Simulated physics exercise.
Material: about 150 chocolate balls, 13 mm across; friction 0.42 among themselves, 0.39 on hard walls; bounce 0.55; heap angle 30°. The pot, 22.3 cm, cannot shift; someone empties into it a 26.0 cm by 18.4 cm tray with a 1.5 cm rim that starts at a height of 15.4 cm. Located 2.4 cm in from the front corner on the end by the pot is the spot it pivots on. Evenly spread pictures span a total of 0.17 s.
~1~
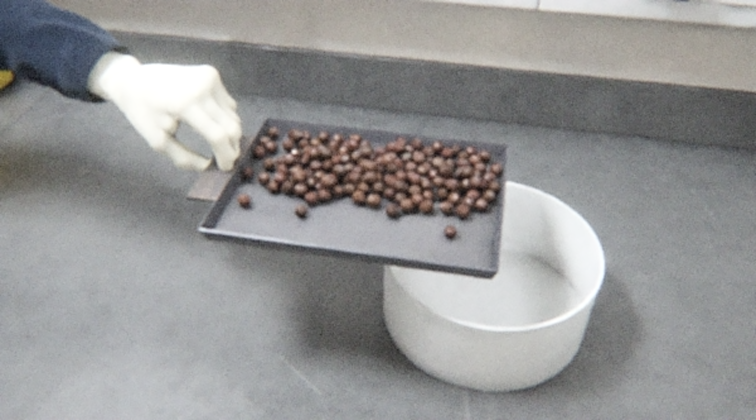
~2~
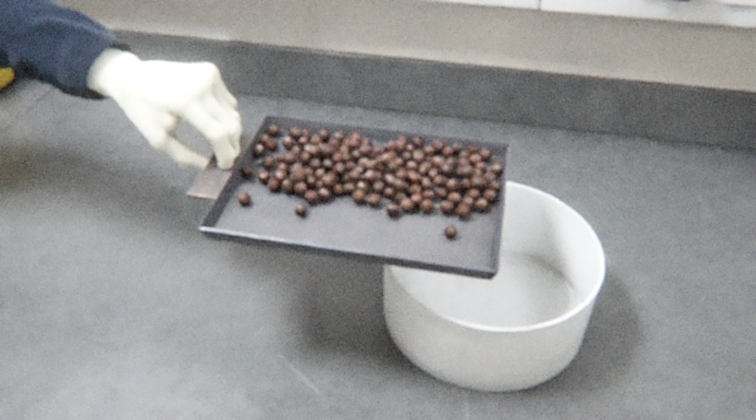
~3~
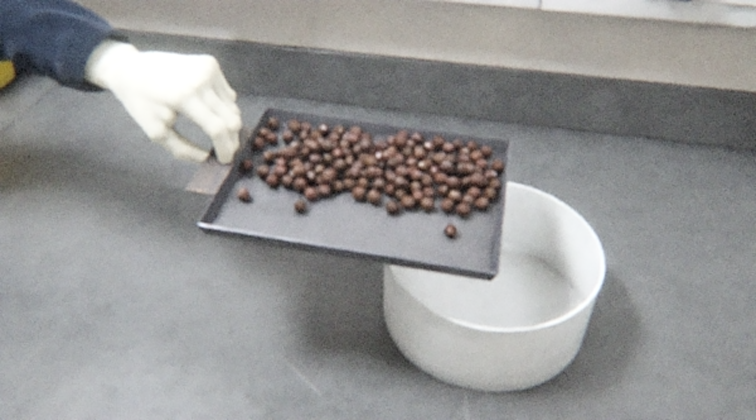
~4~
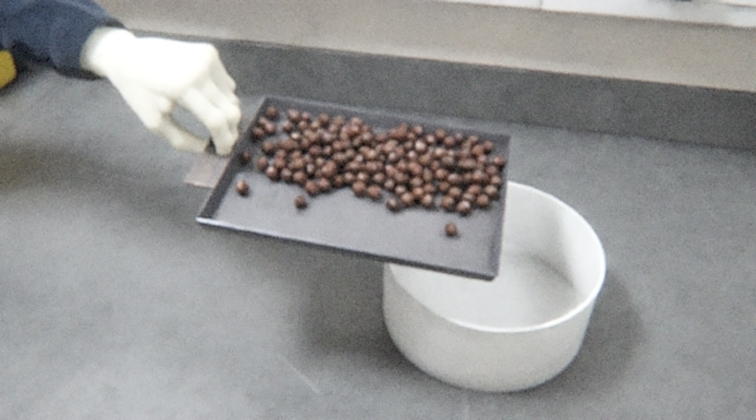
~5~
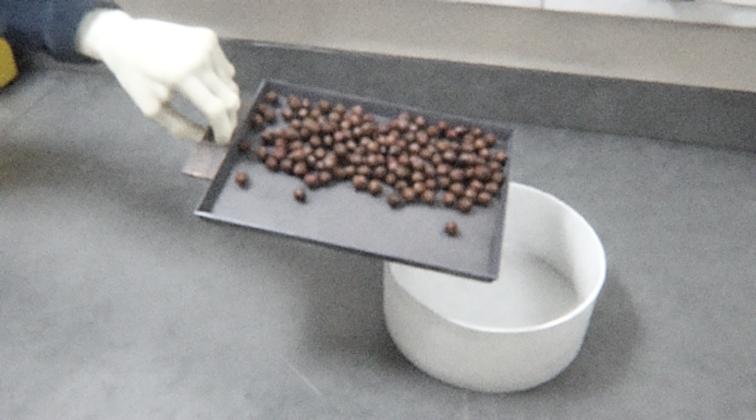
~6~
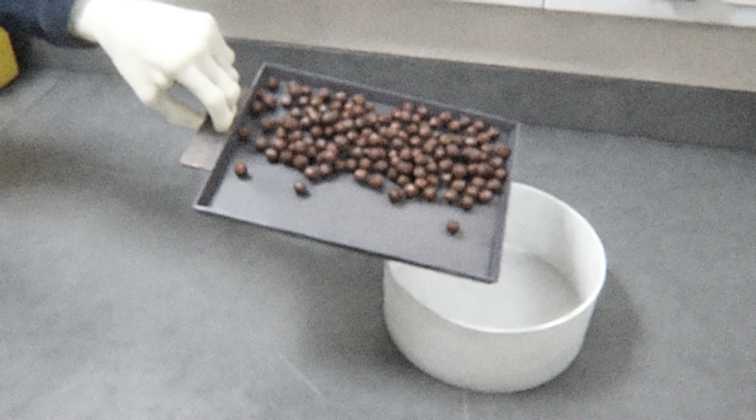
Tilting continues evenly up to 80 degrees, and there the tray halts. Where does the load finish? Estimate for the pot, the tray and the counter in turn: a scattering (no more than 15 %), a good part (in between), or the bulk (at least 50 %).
Estimate - pot: A scattering, left on the tray: A scattering, counter: The bulk.
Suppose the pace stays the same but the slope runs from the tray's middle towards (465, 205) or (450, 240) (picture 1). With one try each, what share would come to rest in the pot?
Estimate: Some 90 % and some 30 % respectively.
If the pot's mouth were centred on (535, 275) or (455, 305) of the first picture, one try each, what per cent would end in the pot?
About 45 and 95 per cent.
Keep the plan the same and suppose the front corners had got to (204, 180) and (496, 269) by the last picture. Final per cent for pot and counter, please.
Pot 90; counter 10.
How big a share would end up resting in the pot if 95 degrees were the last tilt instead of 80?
About 0 in a hundred would end up in the pot.
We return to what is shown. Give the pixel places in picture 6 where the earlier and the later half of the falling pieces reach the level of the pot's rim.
At roughly (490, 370) first, later on at (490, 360).
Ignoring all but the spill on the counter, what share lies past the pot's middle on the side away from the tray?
Share: Close to 80 %.
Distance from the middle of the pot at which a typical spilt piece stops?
I'd say around 24 centimetres.
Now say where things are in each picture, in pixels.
Tray tilt 0 degrees, front corners at (205, 226) and (493, 267); middle of the pieces at (380, 172); pot at (492, 245), in the first picture.
Tray tilt 1 degrees, front corners at (205, 225) and (493, 267); middle of the pieces at (380, 170), in the second picture.
Tray tilt 3 degrees, front corners at (204, 222) and (493, 269); middle of the pieces at (380, 166), in the third picture.
Tray tilt 6 degrees, front corners at (203, 216) and (493, 270), lowest corner right front; middle of the pieces at (381, 160), in the fourth picture.
Tray tilt 10 degrees, front corners at (201, 210) and (493, 273), lowest corner right front; middle of the pieces at (382, 152), in the fifth picture.
Tray tilt 14 degrees, front corners at (200, 203) and (494, 275), lowest corner right front; middle of the pieces at (384, 144); pot at (493, 246), in the sixth picture.
Then, 0.27 s after the last picture, tilt 48 degrees; the tray holds 100 %, the pot 0 %.
Then, 0.44 s after the last picture, tilt 69 degrees; the tray holds 70 %, the pot 0 %.
Then, 0.74 s after the last picture, tilt 80 degrees; the tray holds 10 %, the pot 0 %.
In the end, pot 0 %, tray 0 %, counter 100 %.
